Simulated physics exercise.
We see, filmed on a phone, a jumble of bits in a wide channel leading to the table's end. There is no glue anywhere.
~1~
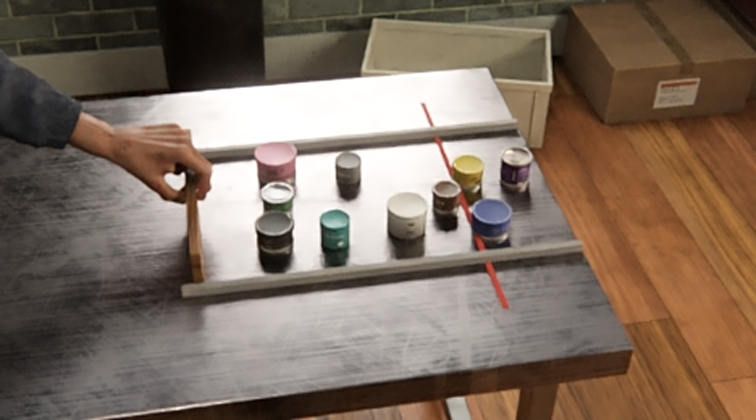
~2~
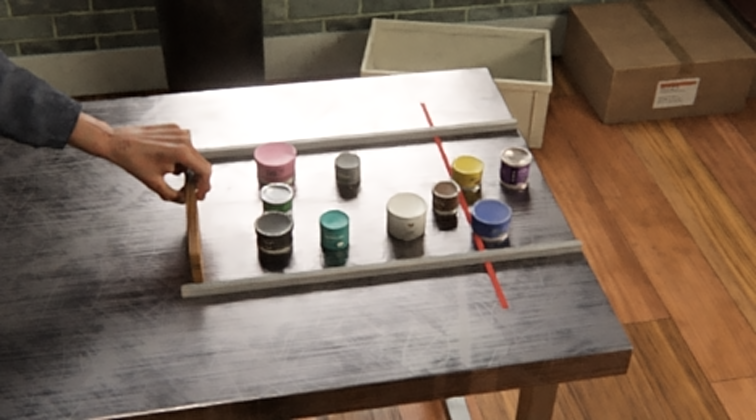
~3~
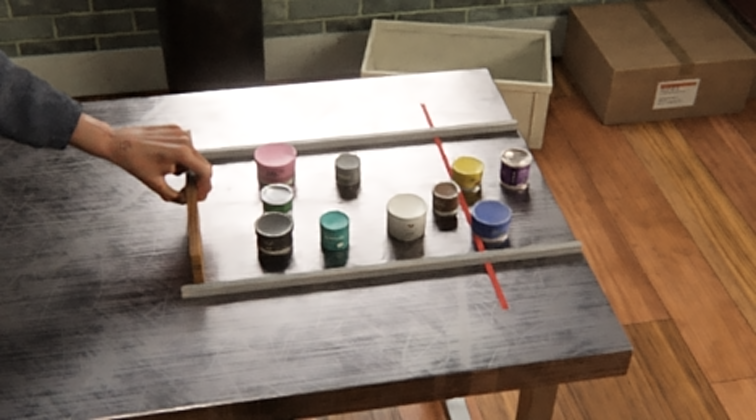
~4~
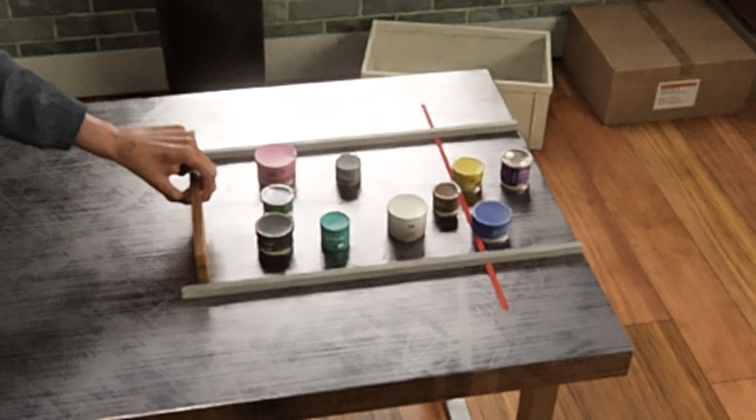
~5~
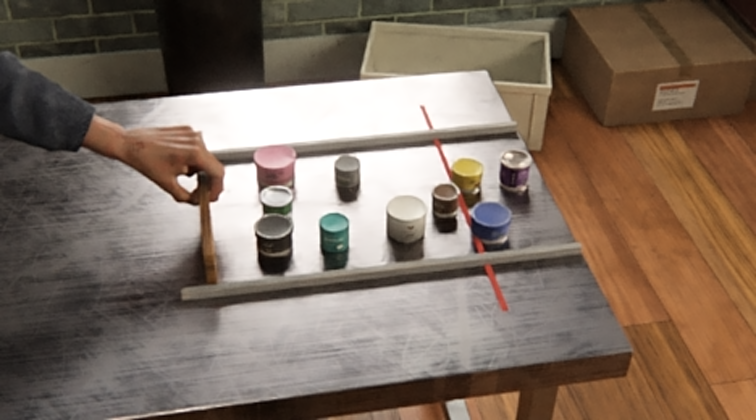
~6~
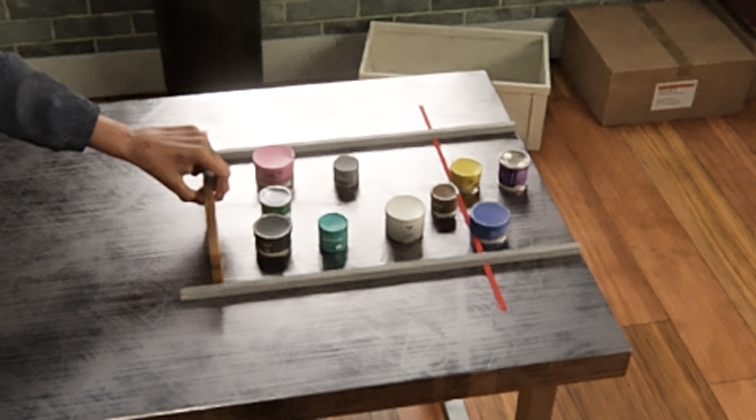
The clip opens on a dark table where small, colourful pots and tins stand between two pale rails, with a red line crossing near the right end. A hand at the left holds a wooden board upright, at first still, then slides it slightly right, while the pots stay in place.
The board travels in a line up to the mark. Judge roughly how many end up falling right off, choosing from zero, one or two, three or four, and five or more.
It is zero.
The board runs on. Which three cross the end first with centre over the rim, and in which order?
The order is the blue pot, the purple tin, the white tub.
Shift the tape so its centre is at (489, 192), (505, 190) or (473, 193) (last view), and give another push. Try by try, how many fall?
In order: 2, 3 and 1.
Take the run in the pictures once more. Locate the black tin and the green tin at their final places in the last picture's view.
Positions - first (486, 210), then (471, 185).
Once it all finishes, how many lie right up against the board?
It ends up touching 5.
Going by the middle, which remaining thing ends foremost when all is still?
Blue pot ends nearest.
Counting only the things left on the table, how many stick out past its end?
It totals 1.
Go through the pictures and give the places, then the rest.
In the first picture, purple tin (515, 167); blue pot (491, 220); yellow pot (468, 172); board (192, 203); tape (459, 192).
In the second picture, blue pot (491, 220); black tin (274, 232).
In the third picture, yellow pot (467, 173); brown tin (445, 198).
In the fourth picture, purple tin (515, 169); green tin (278, 202).
In the fifth picture, blue pot (490, 222); board (205, 205).
In the sixth picture, purple tin (513, 170); blue pot (489, 222); yellow pot (466, 175); board (211, 204); tape (457, 195).
Soon after, none off yet; purple tin at rest near (513, 170); blue pot at rest near (489, 222); yellow pot at rest near (466, 175).
In the end, the number that fall off is zero.
